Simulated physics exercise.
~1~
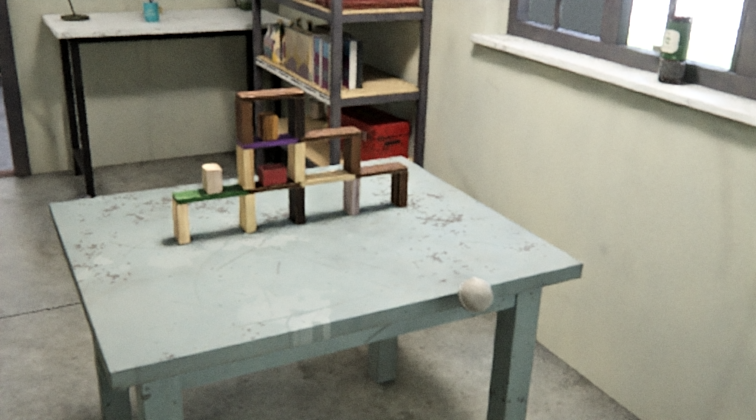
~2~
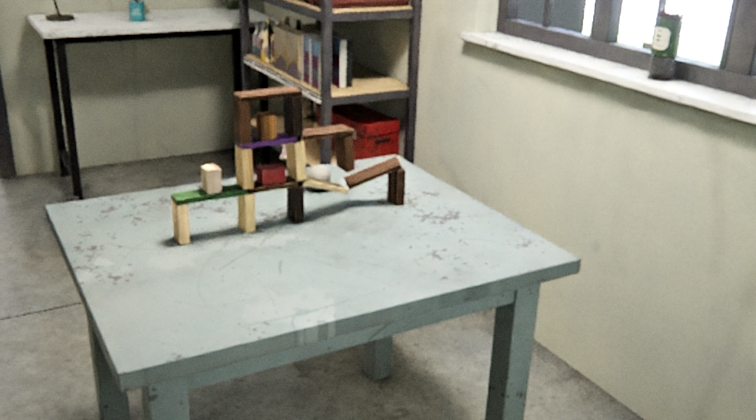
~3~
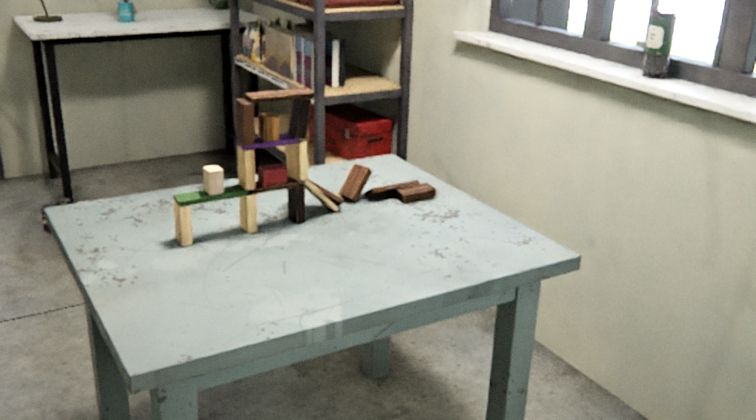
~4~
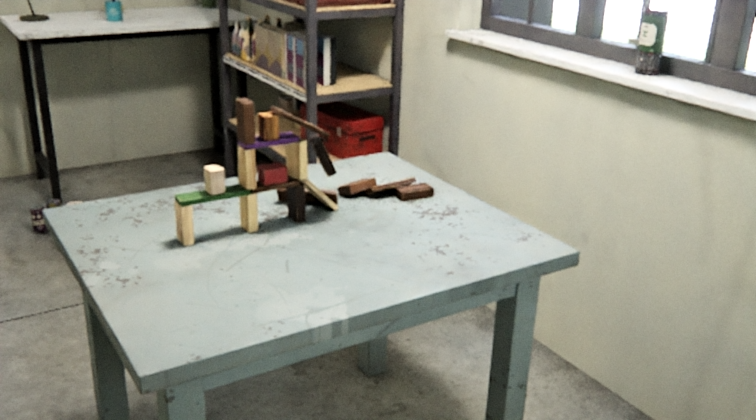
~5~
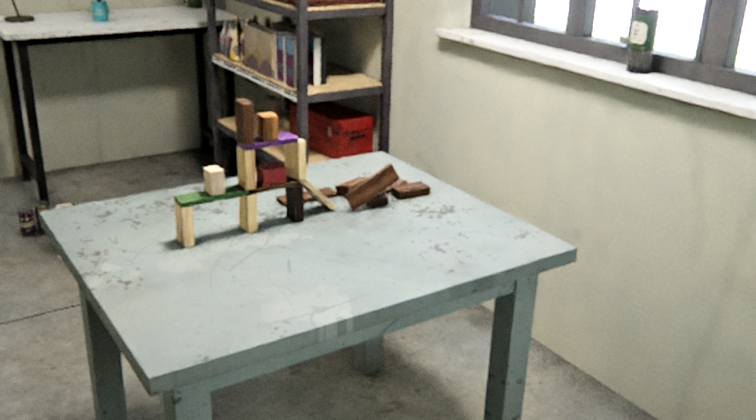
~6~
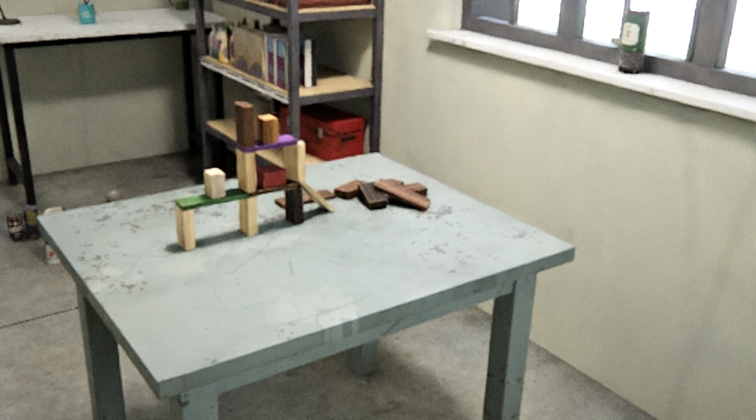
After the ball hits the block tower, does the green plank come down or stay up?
The green plank stays up on its posts, while the right side of the tower ends up collapsed on the table.
A wooden block tower on a table lost its right side when a pale ball flew in and struck it, and then the top board tipped off to the right too, leaving the green plank, purple plank and red block in place.
